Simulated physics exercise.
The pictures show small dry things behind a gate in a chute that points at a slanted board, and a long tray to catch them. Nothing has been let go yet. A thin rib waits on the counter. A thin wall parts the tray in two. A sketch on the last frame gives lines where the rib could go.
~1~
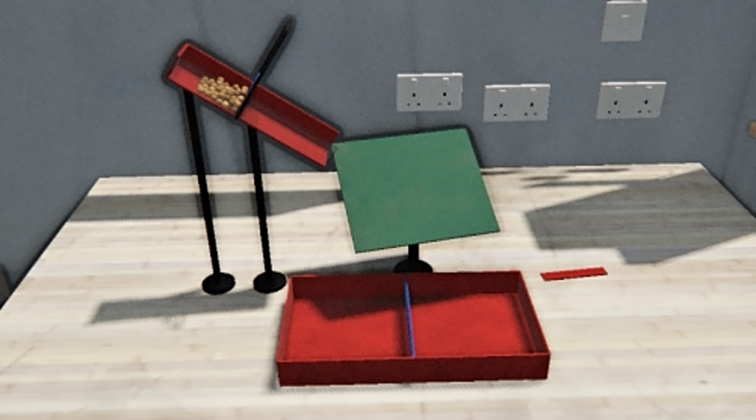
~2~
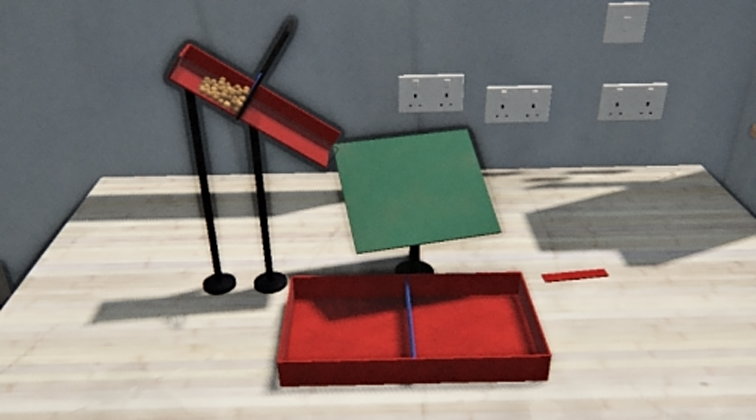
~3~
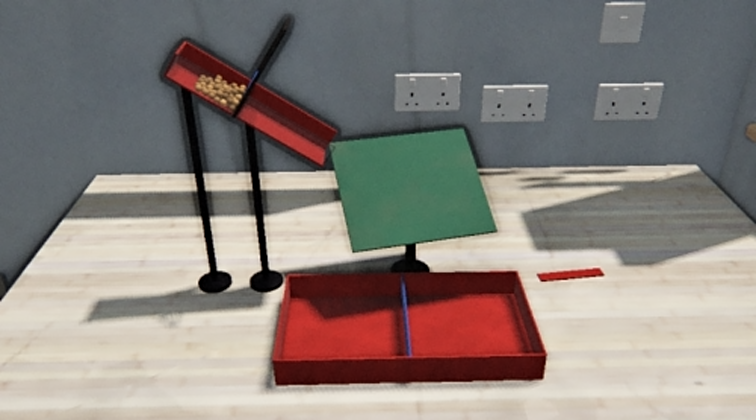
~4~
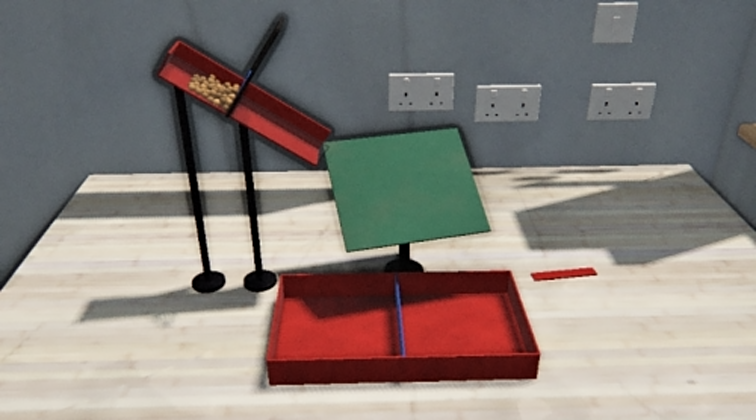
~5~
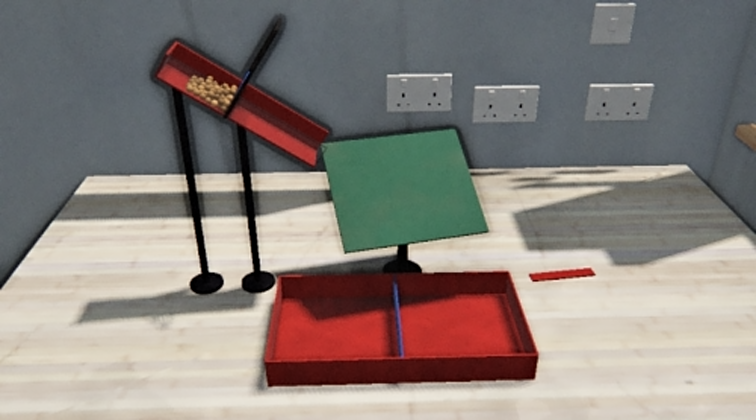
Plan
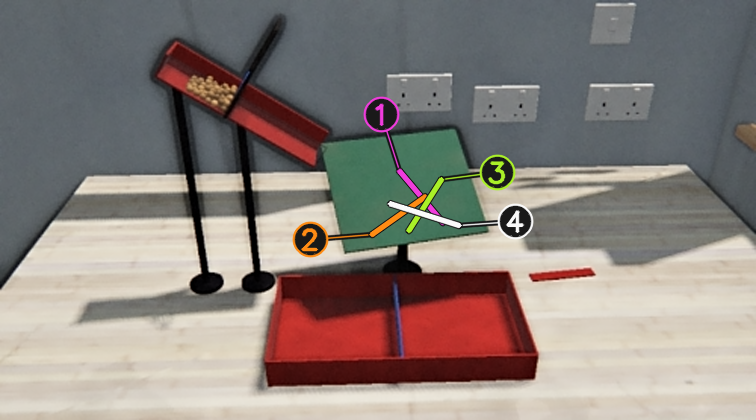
View drifting slightly right over a still tabletop, with small tan pieces resting behind a chute's gate, green board and divided red tray.
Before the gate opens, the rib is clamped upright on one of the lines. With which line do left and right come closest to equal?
3 beats the others.
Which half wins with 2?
The left half.
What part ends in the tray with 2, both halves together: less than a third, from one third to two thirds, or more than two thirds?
It is more than two thirds.
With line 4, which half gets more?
The right half.
On the marked copy, line 1 from (399, 171) to (442, 222); line 2 from (425, 196) to (372, 234); line 3 from (441, 179) to (408, 230); line 4 from (390, 203) to (459, 225).
For line 1, of what is caught, only a few in the left half, all but a few in the right.
For line 2, of what is caught, the bulk in the left half, a small share in the right.
For line 3, of what is caught, close to a third in the left half, close to two thirds in the right.
For line 4, of what is caught, a small share in the left half, all but a few in the right.
